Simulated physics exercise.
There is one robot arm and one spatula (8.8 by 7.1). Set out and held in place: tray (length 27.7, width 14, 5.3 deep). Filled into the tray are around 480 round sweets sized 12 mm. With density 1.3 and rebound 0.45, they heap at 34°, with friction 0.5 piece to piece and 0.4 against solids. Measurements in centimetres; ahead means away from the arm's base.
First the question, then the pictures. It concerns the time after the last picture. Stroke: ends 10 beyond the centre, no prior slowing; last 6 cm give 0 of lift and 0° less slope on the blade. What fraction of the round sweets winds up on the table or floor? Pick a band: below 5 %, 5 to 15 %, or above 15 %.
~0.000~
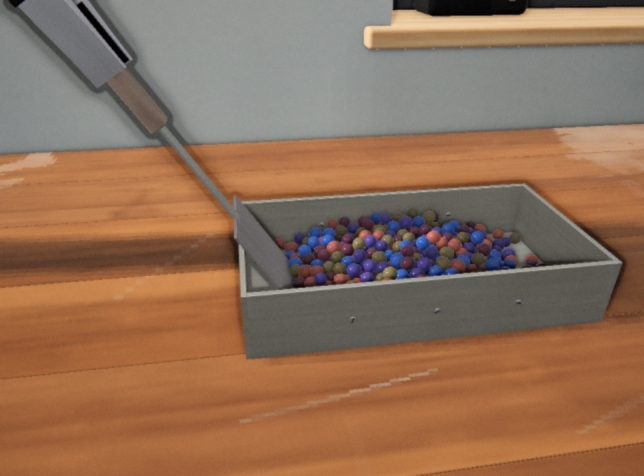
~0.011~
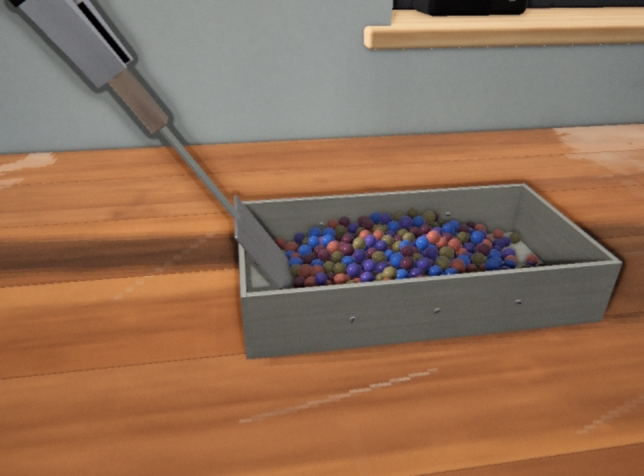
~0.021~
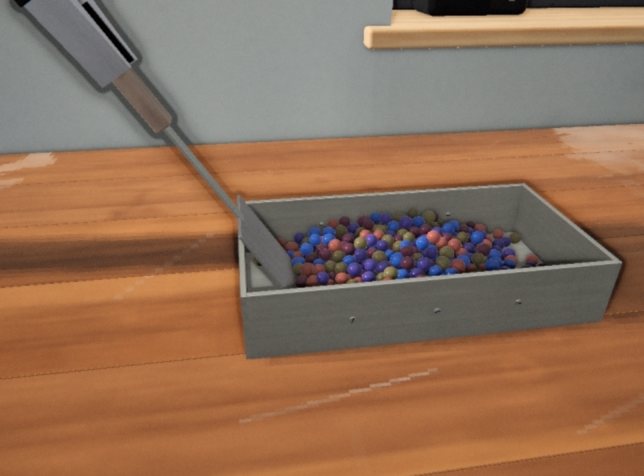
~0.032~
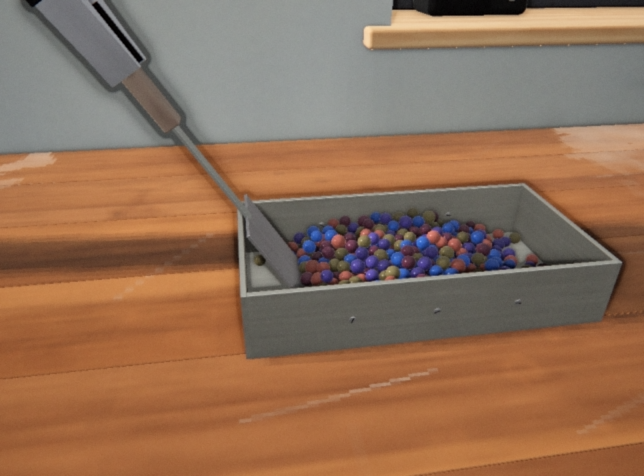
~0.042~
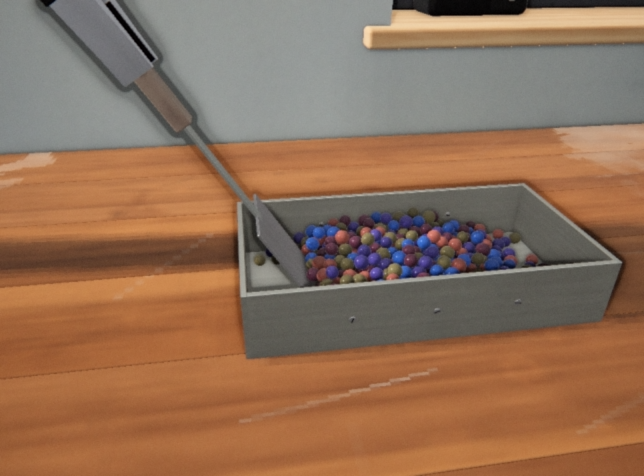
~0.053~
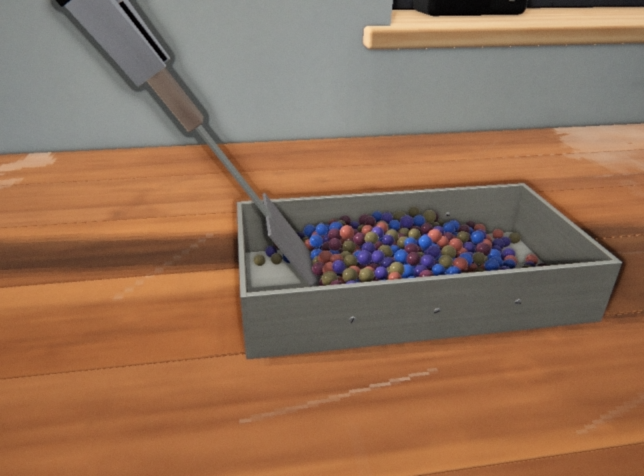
5 to 15 %.
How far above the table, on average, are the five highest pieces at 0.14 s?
Around 7 cm above the table.
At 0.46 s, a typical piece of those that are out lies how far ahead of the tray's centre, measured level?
Roughly 18 cm.
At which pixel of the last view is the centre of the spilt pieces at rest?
Roughly (638, 259).
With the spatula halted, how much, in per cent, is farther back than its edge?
I'd put it at around 55 in a hundred.
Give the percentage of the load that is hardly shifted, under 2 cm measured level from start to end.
The share comes to some 30 per cent.
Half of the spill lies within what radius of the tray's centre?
I reckon close to 26 centimetres.
After 0.14 s, sloping 58°, highest piece 7 above the table; 484 in the tray.
After 0.22 s, sloping 58°, highest piece 8 above the table; 484 in the tray.
After 0.46 s, sloping 58°, highest piece 7 above the table; 442 in the tray, 35 on the table or floor, 7 on the blade or in flight.
After 1.51 s, sloping 58°, highest piece 6 above the table; 440 in the tray, 44 on the table or floor.
At rest, 440 in the tray, 44 on the table or floor. That is 9 % on the table or floor.
